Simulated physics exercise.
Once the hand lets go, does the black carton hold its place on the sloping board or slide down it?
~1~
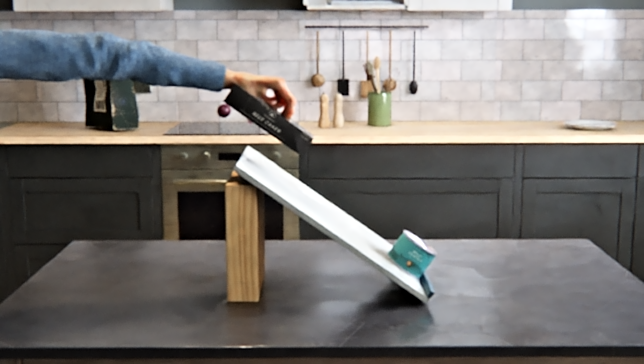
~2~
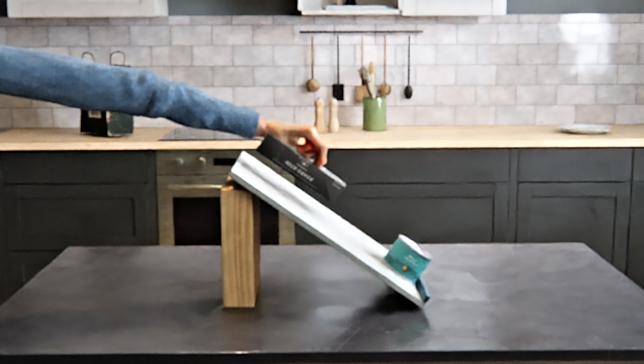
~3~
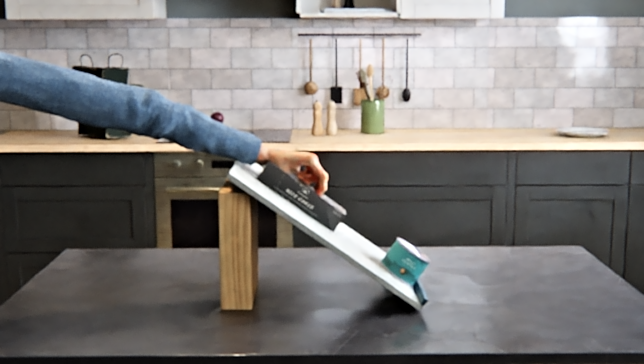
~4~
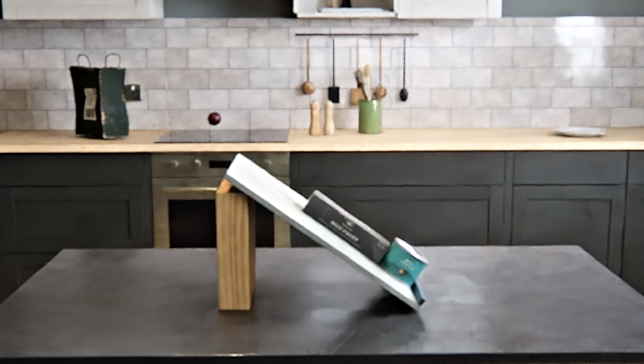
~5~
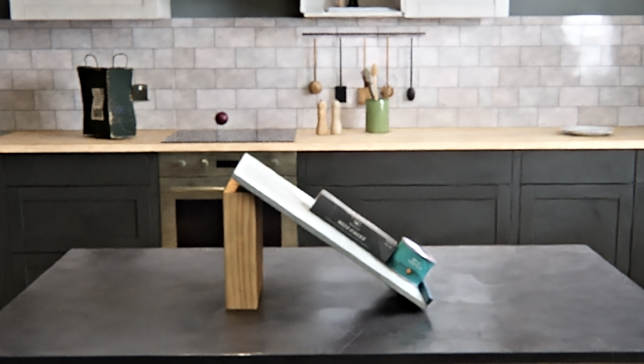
The black carton slides down the board. It moves a short way from where the hand set it and ends up against the turquoise tub.
